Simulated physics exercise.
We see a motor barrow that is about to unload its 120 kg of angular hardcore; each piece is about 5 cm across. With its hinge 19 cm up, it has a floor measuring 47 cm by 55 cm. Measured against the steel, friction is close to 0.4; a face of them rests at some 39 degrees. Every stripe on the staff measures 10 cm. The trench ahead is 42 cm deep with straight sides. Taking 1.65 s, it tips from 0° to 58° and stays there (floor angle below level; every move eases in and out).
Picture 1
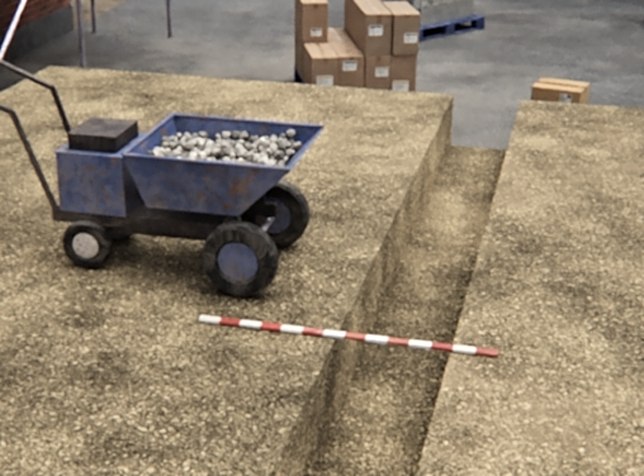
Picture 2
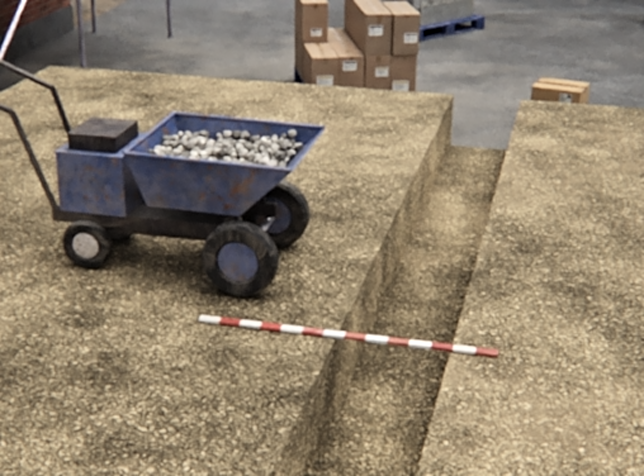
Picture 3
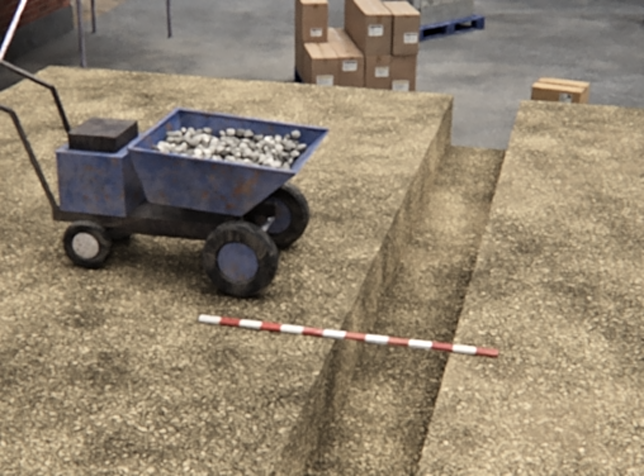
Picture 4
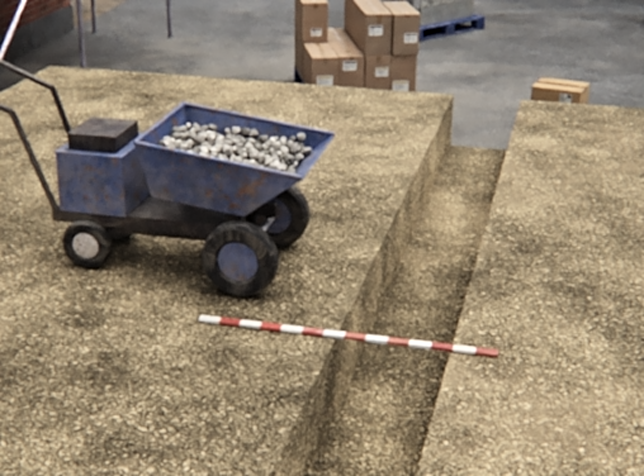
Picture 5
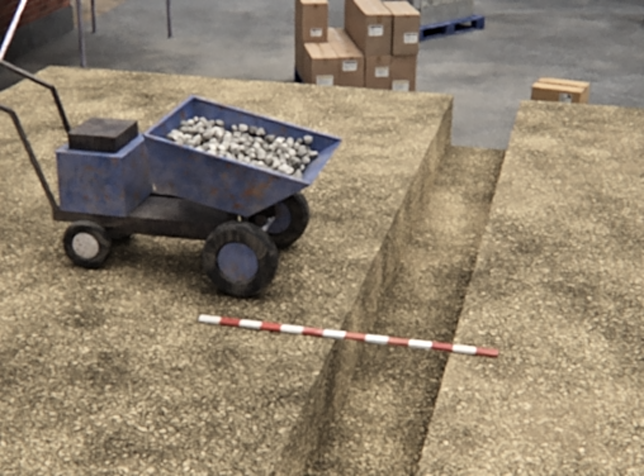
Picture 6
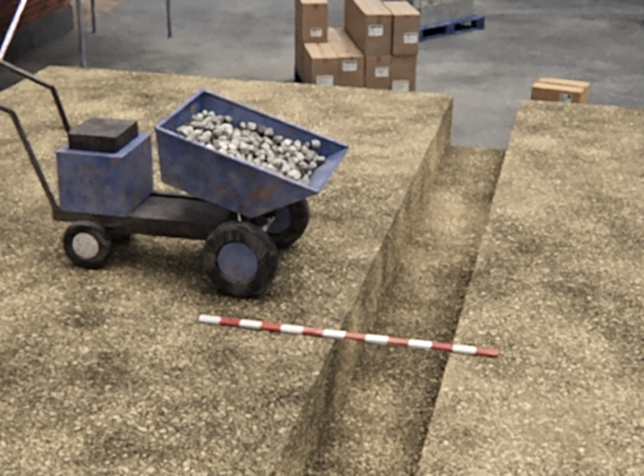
The footage shows a blue motor barrow loaded with grey stones standing on gravelly ground beside a straight-sided trench and a red-and-white staff, as its skip slowly tilts forward to the right, the rear rising while the stones stay inside.
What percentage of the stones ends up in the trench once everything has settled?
About 44 per cent.
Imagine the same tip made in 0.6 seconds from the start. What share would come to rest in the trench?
Roughly 60 per cent.
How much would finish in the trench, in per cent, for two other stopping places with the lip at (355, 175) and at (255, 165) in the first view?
It comes to about 40 and 20 in a hundred.
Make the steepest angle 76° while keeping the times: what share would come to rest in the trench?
About 100 per cent would end up in the trench.
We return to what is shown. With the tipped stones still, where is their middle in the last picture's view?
Their middle is at about (403, 355).
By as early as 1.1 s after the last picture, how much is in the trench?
Some 0 per cent of the load by that point.
Then, 0.6 s after the last picture the floor is at 49°, 100 % in the skip; the foremost stones are at (343, 219).
Then, 1.1 s after the last picture the floor is at 58°, 98 % in the skip, 2 % in the trench; the foremost stones are at (388, 321).
Then, 1.5 s after the last picture the floor is at 58°, 82 % in the skip, 18 % in the trench; the foremost stones are at (431, 352).
Then, 3.5 s after the last picture the floor is at 58°, 56 % in the skip, 44 % in the trench; the foremost stones are at (460, 353).
